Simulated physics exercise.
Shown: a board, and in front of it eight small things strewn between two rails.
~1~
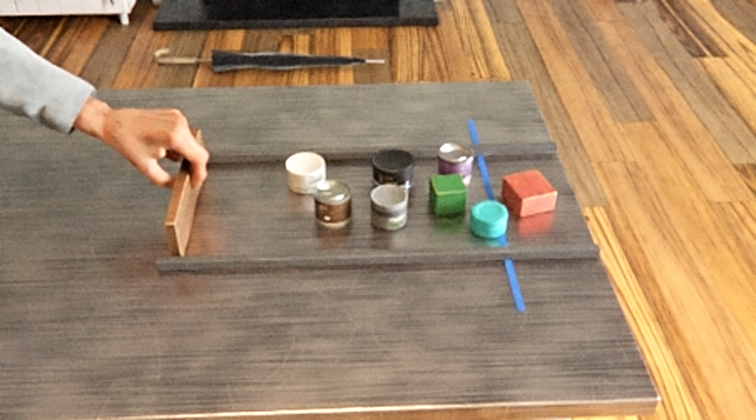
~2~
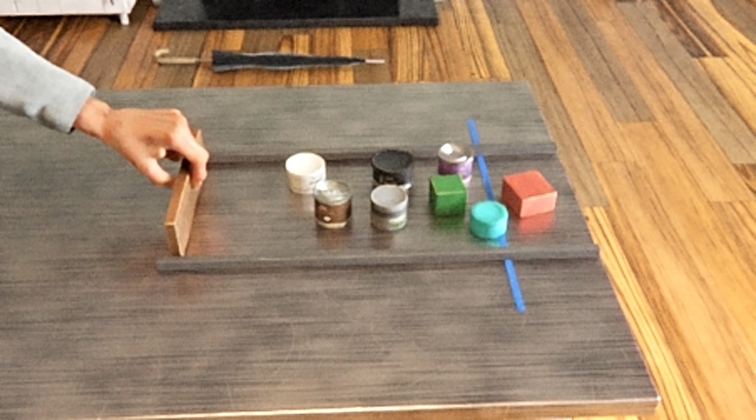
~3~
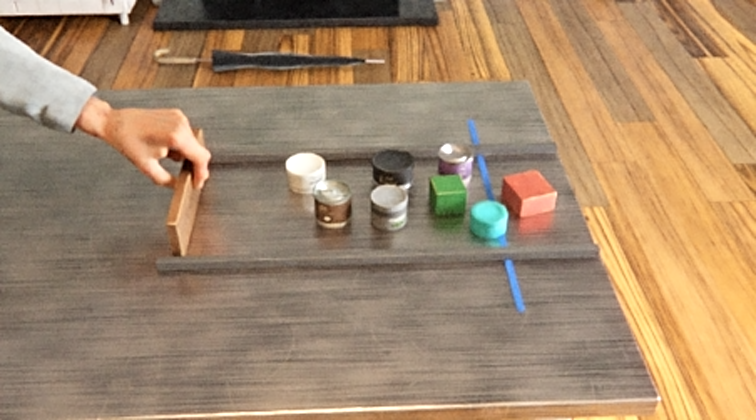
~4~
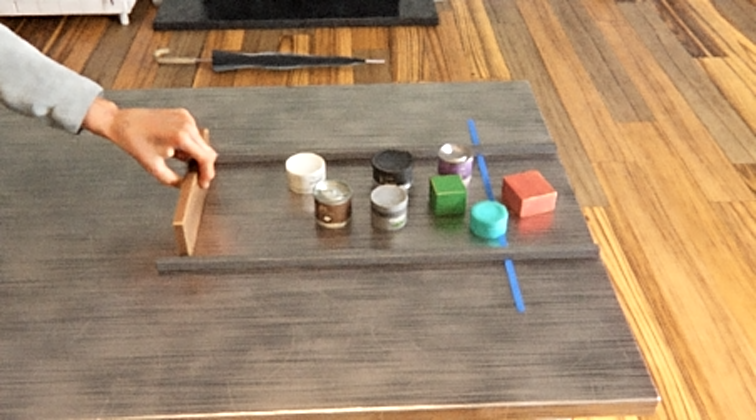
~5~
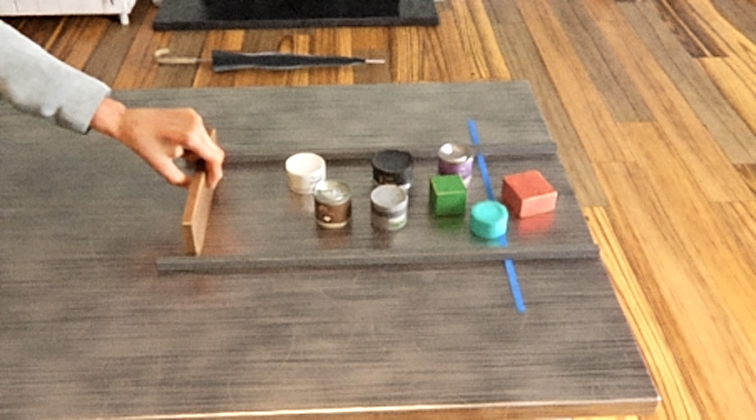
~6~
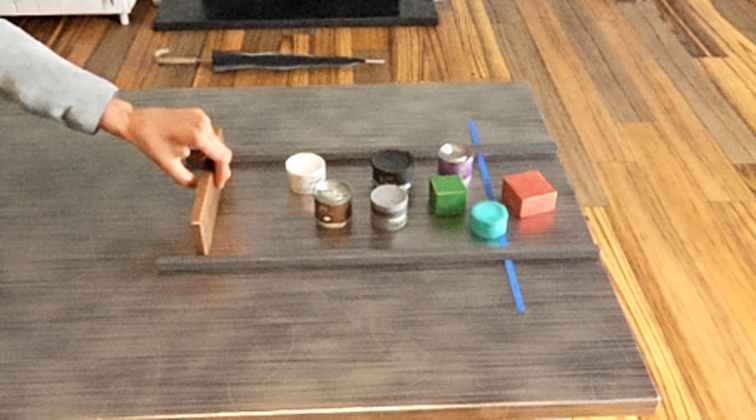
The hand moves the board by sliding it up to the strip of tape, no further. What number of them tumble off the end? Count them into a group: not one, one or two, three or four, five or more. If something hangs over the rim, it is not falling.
The loss over the edge is just one or two.
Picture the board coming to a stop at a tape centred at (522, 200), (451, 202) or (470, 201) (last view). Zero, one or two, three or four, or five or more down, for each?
Tape one gives either one or two, tape two gives no fall at all, and tape three gives none.
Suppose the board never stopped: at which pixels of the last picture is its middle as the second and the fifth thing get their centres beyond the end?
I'd say close to (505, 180), and after that close to (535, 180).
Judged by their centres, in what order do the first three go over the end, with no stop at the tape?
Purple pot, red block, black tin.
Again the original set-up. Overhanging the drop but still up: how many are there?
1, I think.
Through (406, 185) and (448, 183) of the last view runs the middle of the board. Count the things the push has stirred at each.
That gives 6 for the first and 8 for the second.
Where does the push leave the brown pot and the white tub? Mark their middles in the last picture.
The brown pot ends up near (513, 196), and the white tub near (504, 168).
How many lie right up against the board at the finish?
So the total is 3.
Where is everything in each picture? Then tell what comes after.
In the first picture, red block (528, 193); turquoise lid (488, 219); purple pot (455, 163); board (187, 191); tape (492, 201).
In the second picture, turquoise lid (488, 220); black tin (393, 169).
In the third picture, purple pot (455, 163); brown pot (333, 203).
In the fourth picture, red block (528, 193); board (195, 190).
In the fifth picture, turquoise lid (488, 220); white tub (306, 174).
In the sixth picture, red block (528, 193); turquoise lid (488, 220); purple pot (455, 163); board (210, 190); tape (492, 201).
Soon after, none off yet; red block at rest near (528, 193); turquoise lid at rest near (488, 220); purple pot at rest near (455, 163).
At rest, the number that fall off is one or two; fallen, purple pot.
